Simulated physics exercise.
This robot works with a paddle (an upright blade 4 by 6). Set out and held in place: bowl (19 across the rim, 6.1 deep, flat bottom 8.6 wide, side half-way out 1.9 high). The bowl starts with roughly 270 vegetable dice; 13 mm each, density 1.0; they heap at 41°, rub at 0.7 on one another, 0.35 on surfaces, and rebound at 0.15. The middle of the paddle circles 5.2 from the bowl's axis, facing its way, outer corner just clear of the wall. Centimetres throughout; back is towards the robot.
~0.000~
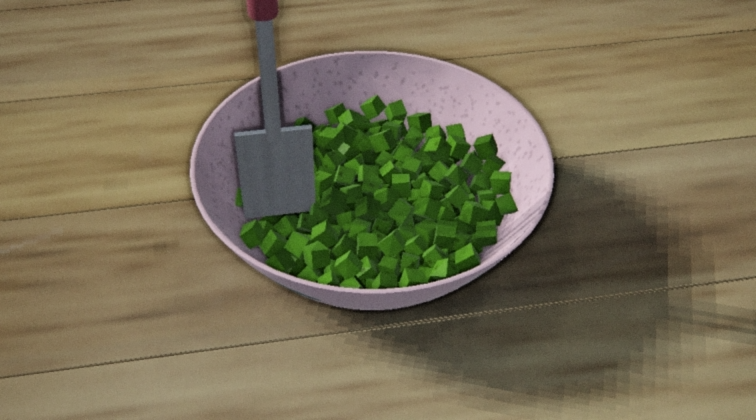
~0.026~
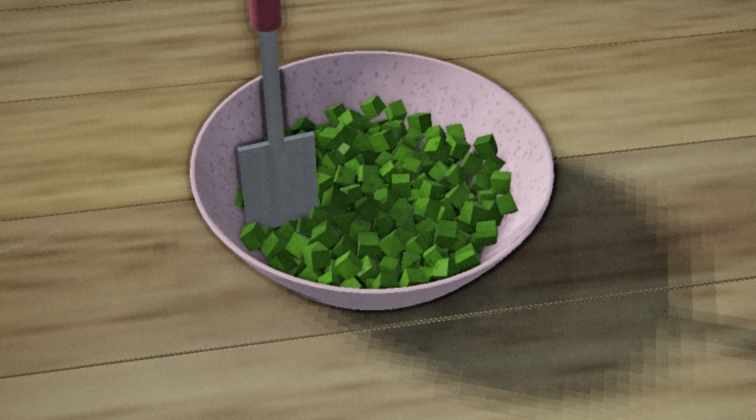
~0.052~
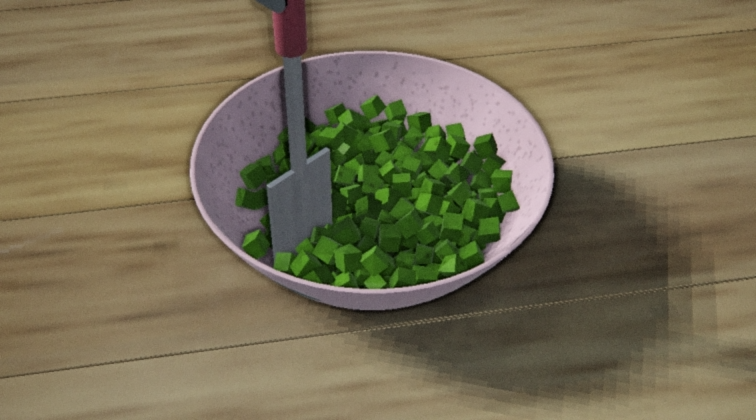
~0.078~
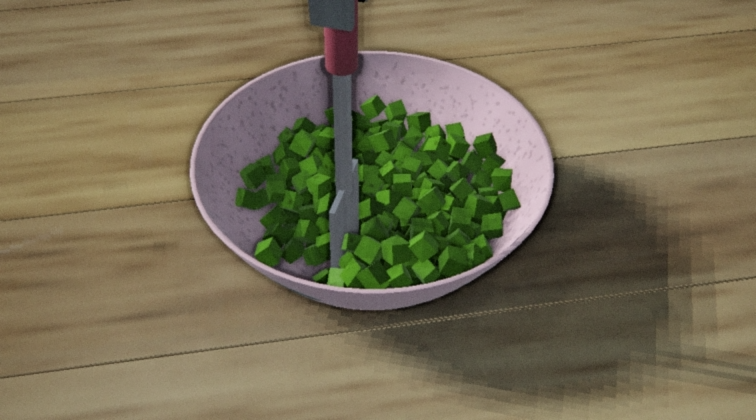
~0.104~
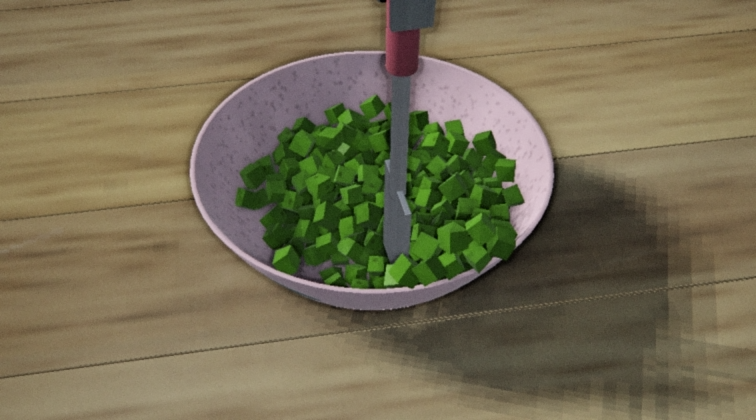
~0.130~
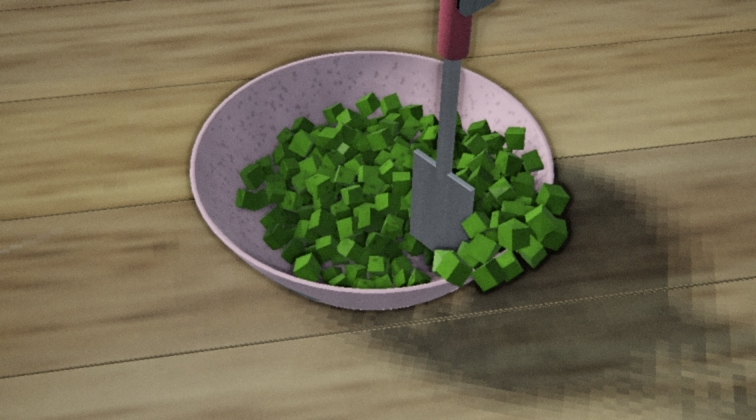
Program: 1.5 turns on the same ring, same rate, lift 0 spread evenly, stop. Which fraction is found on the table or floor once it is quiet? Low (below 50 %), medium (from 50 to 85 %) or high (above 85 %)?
On the table or floor the share is medium, from 50 to 85 %.
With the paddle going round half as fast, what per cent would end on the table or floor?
In that case some 35 per cent.
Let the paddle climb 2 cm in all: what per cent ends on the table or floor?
About 40 per cent.
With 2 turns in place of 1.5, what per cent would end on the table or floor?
In that case some 65 per cent.
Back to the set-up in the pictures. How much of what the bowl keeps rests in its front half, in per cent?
Some 30 per cent.
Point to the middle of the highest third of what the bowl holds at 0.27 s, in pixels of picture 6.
Around (284, 103).
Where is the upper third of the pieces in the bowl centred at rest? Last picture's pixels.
Near (372, 130).
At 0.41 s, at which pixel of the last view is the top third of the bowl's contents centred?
At about (410, 254).
After 0.27 s, 281° round, highest piece 11 above the table; 200 in the bowl, 10 on the table or floor, 60 in flight or on the tool.
After 0.41 s, 79° round, highest piece 11 above the table; 145 in the bowl, 74 on the table or floor, 51 in flight or on the tool.
After 0.68 s, 180° round, highest piece 7 above the table; 160 on the table or floor, 110 in the bowl.
After 1.38 s, 180° round, highest piece 7 above the table; 160 on the table or floor, 110 in the bowl.
In the end, 160 on the table or floor, 110 in the bowl. That is 59 % on the table or floor.
